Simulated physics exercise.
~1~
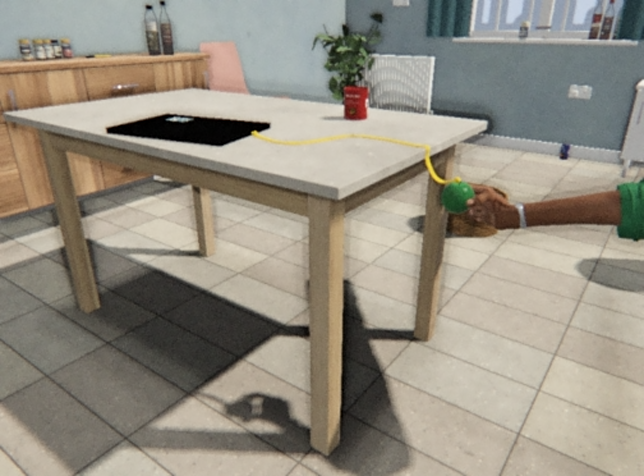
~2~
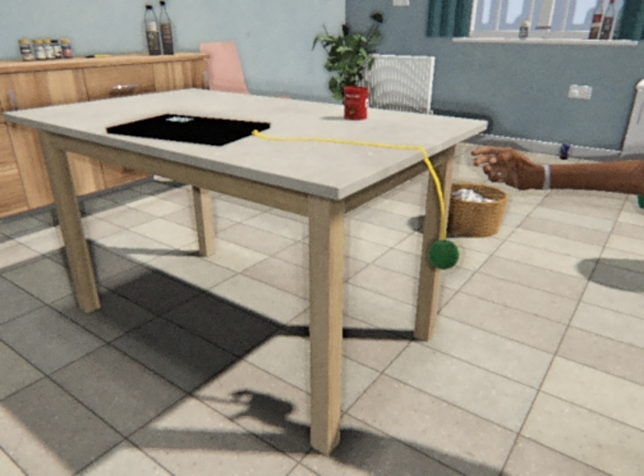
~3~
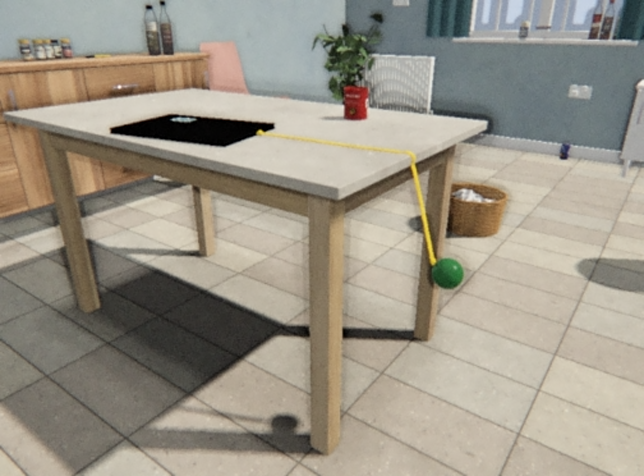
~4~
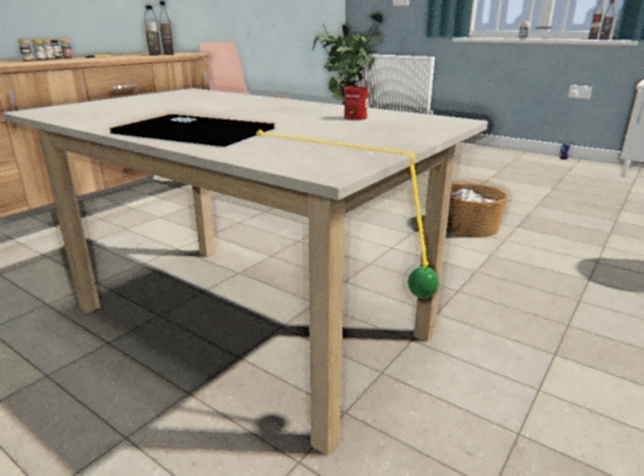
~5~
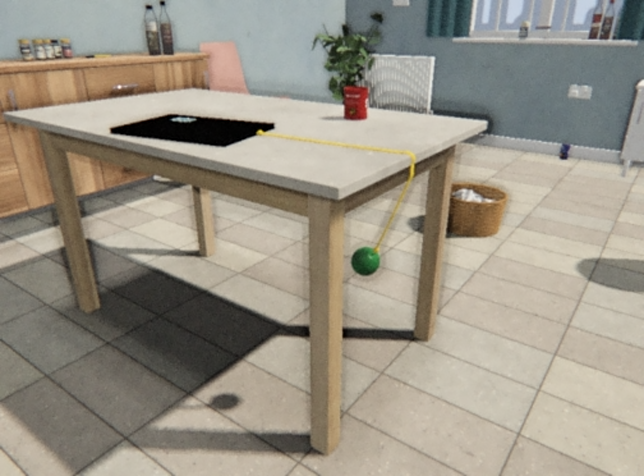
A green ball on a yellow ribbon was let go by a hand beside a table, dropped below the edge and swung left while the hand drew away, ending up hanging there as the black laptop and red cup stayed on top.
